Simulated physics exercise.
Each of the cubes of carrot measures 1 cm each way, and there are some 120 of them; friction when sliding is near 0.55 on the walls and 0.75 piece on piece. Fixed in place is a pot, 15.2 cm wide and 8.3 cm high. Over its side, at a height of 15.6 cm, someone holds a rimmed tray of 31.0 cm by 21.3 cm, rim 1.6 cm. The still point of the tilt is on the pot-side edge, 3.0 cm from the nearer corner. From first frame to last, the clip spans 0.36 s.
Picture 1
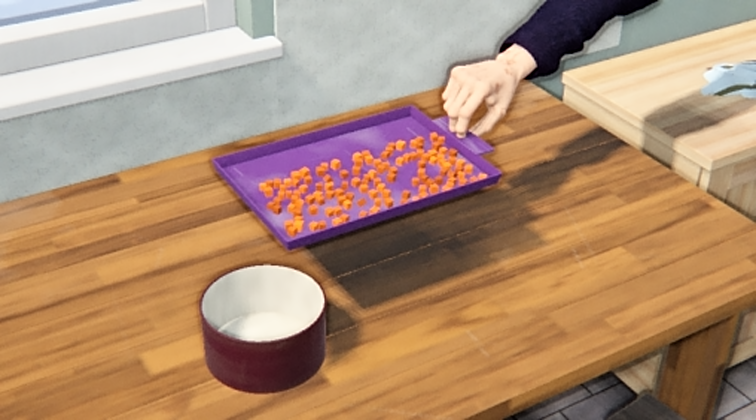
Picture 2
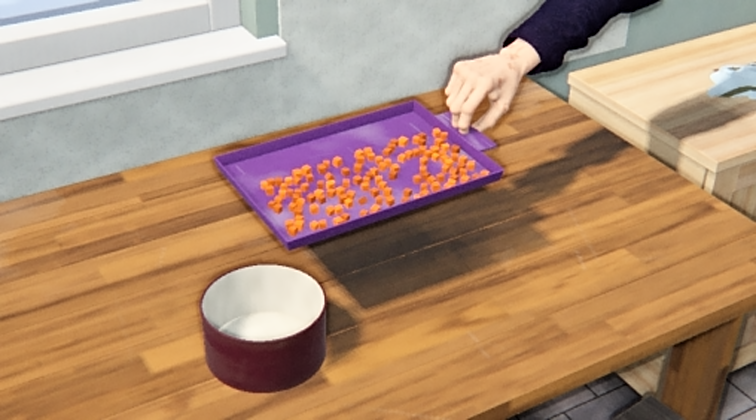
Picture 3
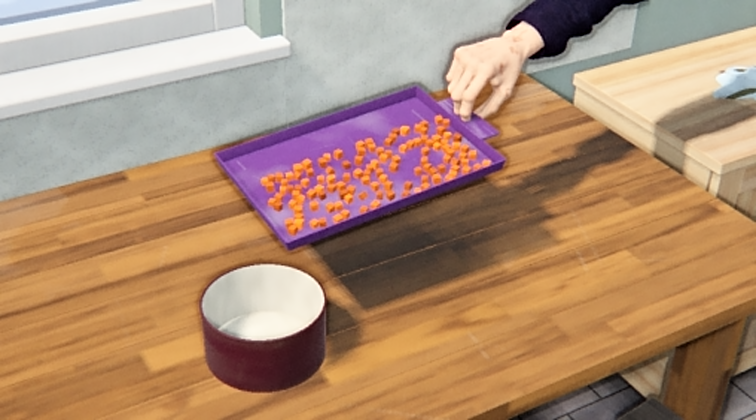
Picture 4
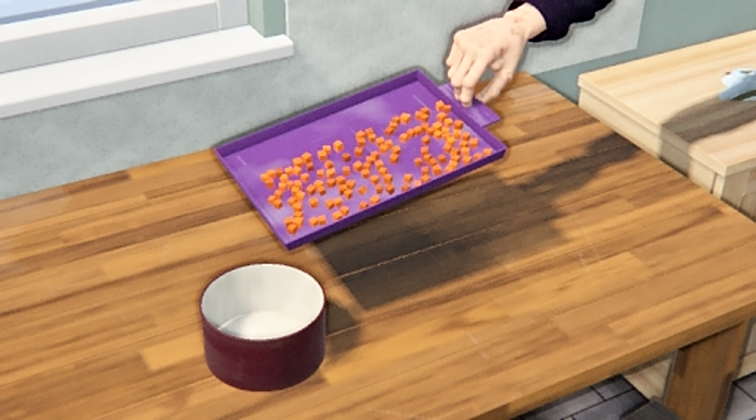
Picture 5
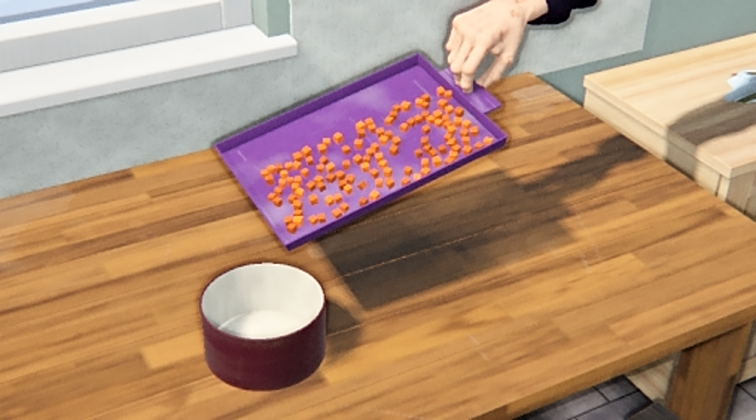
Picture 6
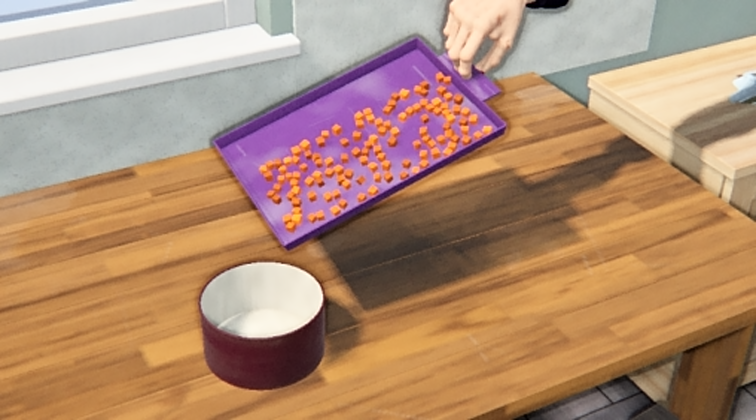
A hand in a dark sleeve reaches in from the upper right over a wooden table beside a pale wall and window, seen from above at an angle. It grips the handle of a rimmed purple tray scattered with small orange carrot cubes, behind a dark red pot with a white inside. The hand slowly raises the tray's right end, tilting it moderately toward the left, while the cubes stay spread across it.
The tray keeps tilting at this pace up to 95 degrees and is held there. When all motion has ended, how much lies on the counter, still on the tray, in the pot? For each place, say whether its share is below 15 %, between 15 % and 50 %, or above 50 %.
My prediction: Counter: A meager amount; tray: A meager amount; pot: More than the rest combined.
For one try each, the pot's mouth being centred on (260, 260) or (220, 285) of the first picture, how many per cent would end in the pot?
Around 5 per cent, then around 45 per cent.
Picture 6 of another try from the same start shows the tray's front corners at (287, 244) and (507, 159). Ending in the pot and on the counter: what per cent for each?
You'd end with pot at 25 and counter at 75.
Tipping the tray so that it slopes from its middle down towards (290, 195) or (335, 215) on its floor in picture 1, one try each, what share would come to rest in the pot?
That would be close to 40 per cent, then close to 75 per cent.
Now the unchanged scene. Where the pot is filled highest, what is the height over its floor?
Roughly 2.0 centimetres.
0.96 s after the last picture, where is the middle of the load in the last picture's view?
Load centre est.: (273, 320) px.
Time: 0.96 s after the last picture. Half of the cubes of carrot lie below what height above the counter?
Height: Around 4 cm.
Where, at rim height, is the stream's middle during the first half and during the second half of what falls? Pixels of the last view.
I'd mark about (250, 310) for the first half, then (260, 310) for the second.
Then, 0.58 s after the last picture, tilt 55 degrees; the tray holds 95 %, the pot 0 %.
Then, 0.96 s after the last picture, tilt 79 degrees; the tray holds 50 %, the pot 50 %.
Then, 1.43 s after the last picture, tilt 95 degrees; the tray holds 15 %, the pot 65 %.
In the end, counter 5 %, tray 0 %, pot 95 %.
